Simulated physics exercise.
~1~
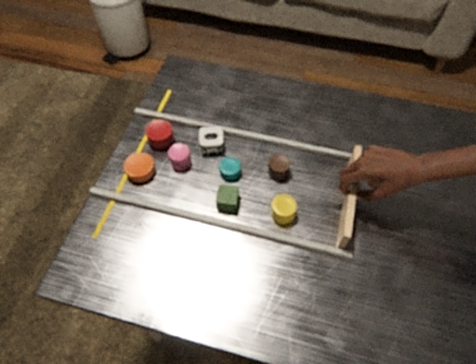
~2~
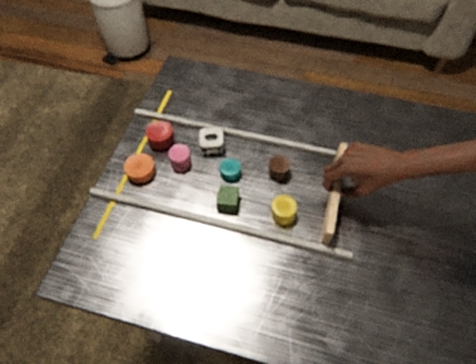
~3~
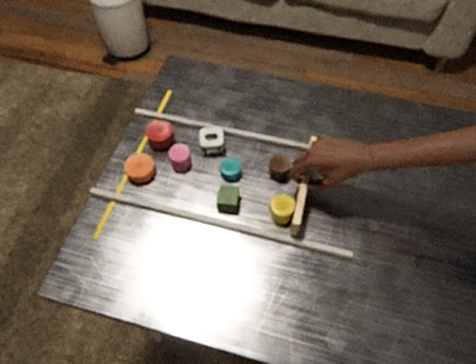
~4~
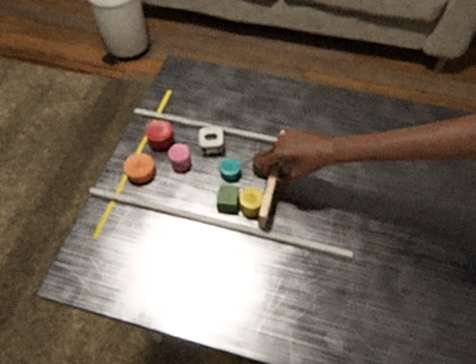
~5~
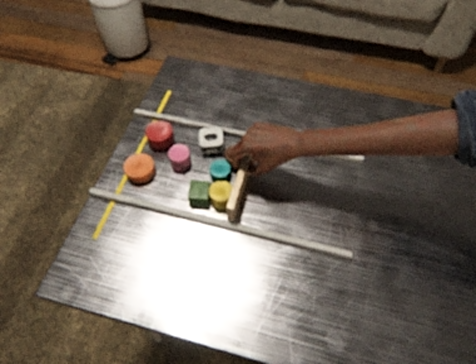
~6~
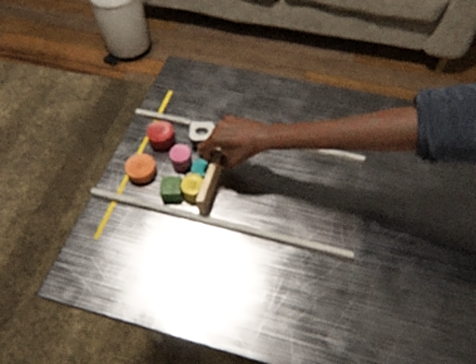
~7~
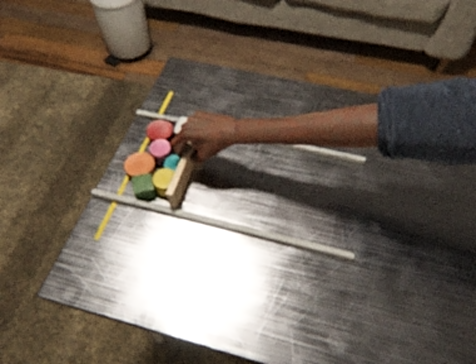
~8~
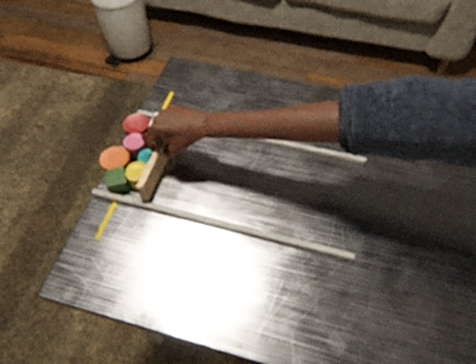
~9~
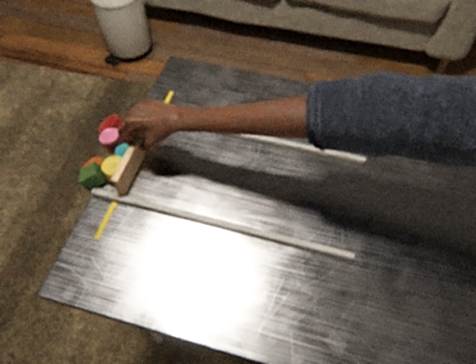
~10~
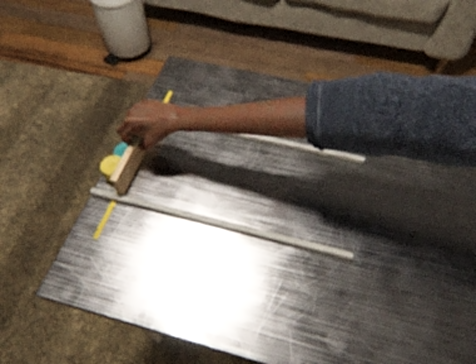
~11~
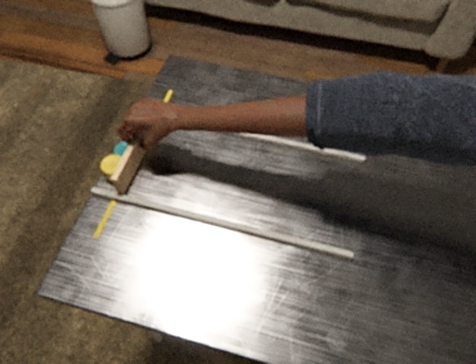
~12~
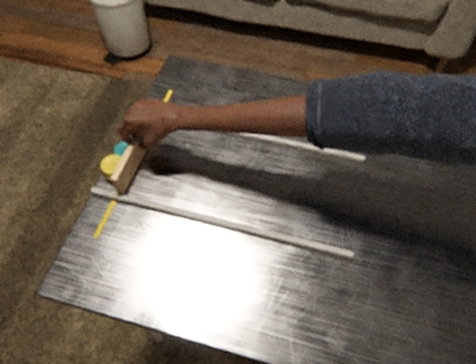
Hand sliding a wooden board left across a dark table, sweeping colourful small objects past yellow tape, several dropping off the edge.
